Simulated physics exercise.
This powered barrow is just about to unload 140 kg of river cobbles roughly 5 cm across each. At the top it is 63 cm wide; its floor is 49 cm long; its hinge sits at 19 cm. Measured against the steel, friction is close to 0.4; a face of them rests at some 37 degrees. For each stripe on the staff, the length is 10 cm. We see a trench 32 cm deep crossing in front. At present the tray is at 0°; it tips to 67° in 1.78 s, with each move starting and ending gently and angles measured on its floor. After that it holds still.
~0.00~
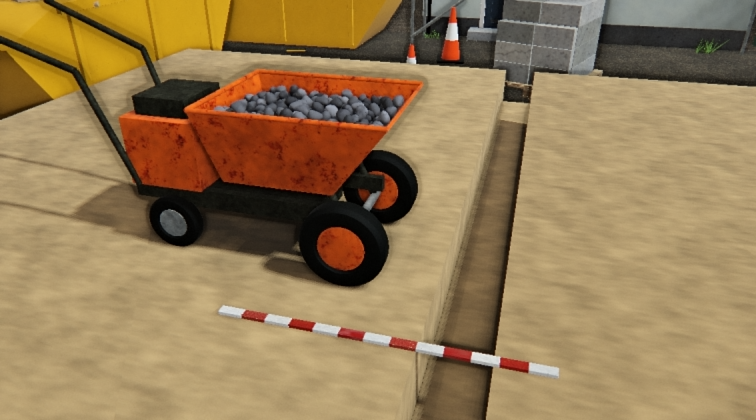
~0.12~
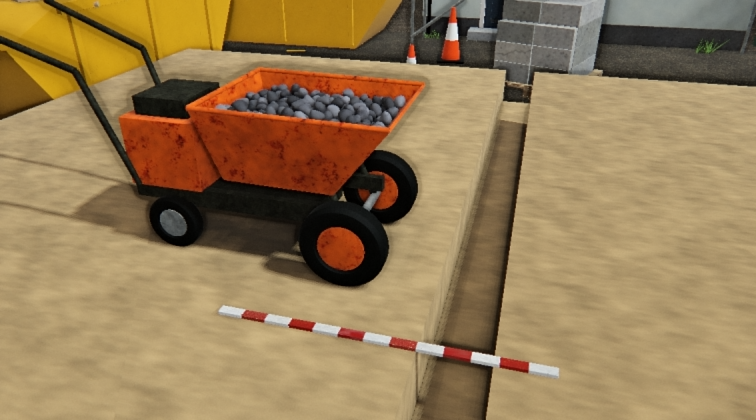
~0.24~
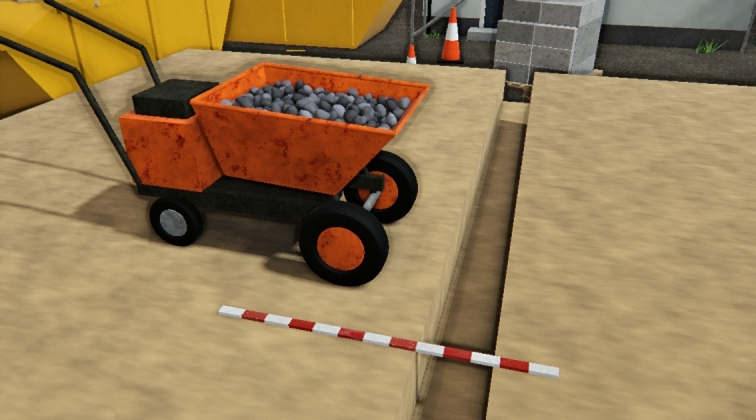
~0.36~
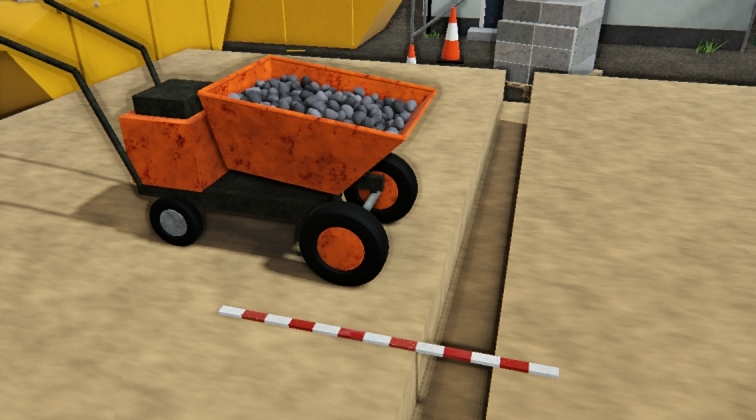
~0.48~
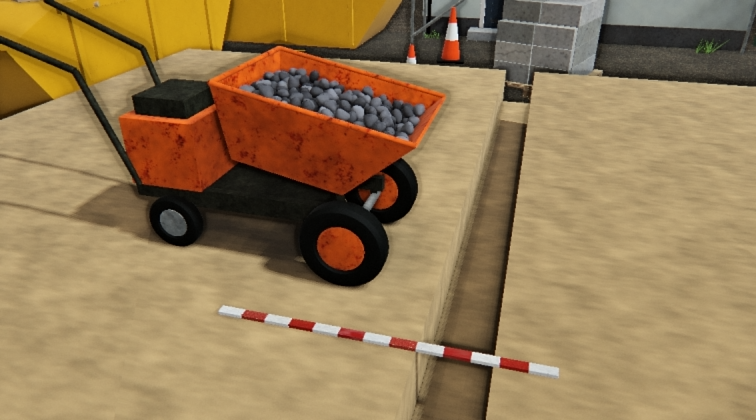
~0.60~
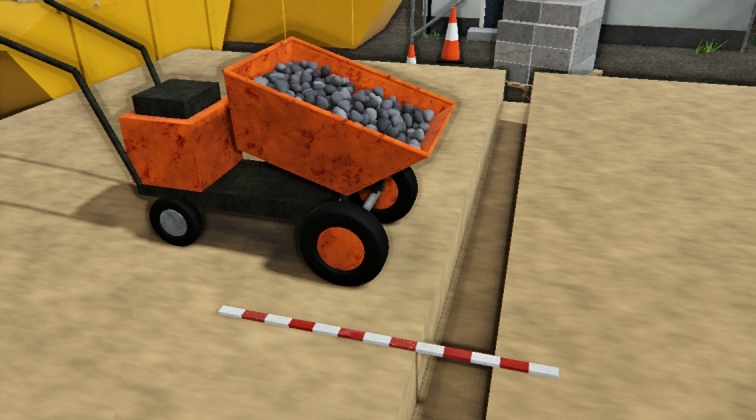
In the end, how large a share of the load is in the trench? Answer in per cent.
A share of roughly 51 %.
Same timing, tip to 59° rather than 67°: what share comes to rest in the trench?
I'd expect around 35 in a hundred.
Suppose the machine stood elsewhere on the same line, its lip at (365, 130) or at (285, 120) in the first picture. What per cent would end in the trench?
I'd expect close to 70 per cent at the first and 70 per cent at the second.
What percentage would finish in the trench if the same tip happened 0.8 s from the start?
Roughly 40 per cent would.
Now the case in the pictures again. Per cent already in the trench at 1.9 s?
About 5%.
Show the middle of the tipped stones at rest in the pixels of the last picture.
Near (500, 285).
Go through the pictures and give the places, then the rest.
The tray is at 0°, its lip at (387, 130); the top of the load is at (333, 103), in the first picture.
Lip at (389, 131), floor tilted 1°, highest stones at (323, 102); the stones move at 0.1 m/s on average, in the second picture.
Lip at (395, 134), floor tilted 3°, highest stones at (293, 95); the stones move at 0.2 m/s on average, in the third picture.
Lip at (404, 139), floor tilted 7°, highest stones at (284, 87); the stones move at 0.3 m/s on average, in the fourth picture.
The tray is at 12°, its lip at (415, 146); the top of the load is at (289, 81); the stones move at 0.4 m/s on average, in the fifth picture.
Lip at (428, 156), floor tilted 18°, highest stones at (295, 73); the stones move at 0.4 m/s on average, in the sixth picture.
After 1.3 s the floor is at 57°; 100 % in the tray; the foremost stones are at (487, 204).
After 1.9 s the floor is at 67°; 65 % in the tray, 6 % in the trench, 29 % past the trench; the foremost stones are at (609, 288).
After 2.2 s the floor is at 67°; 39 % in the tray, 13 % in the trench, 48 % past the trench; the foremost stones are at (694, 298).
After 4.2 s the floor is at 67°; 0 % in the tray, 51 % in the trench, 49 % past the trench; the foremost stones are at (740, 298).
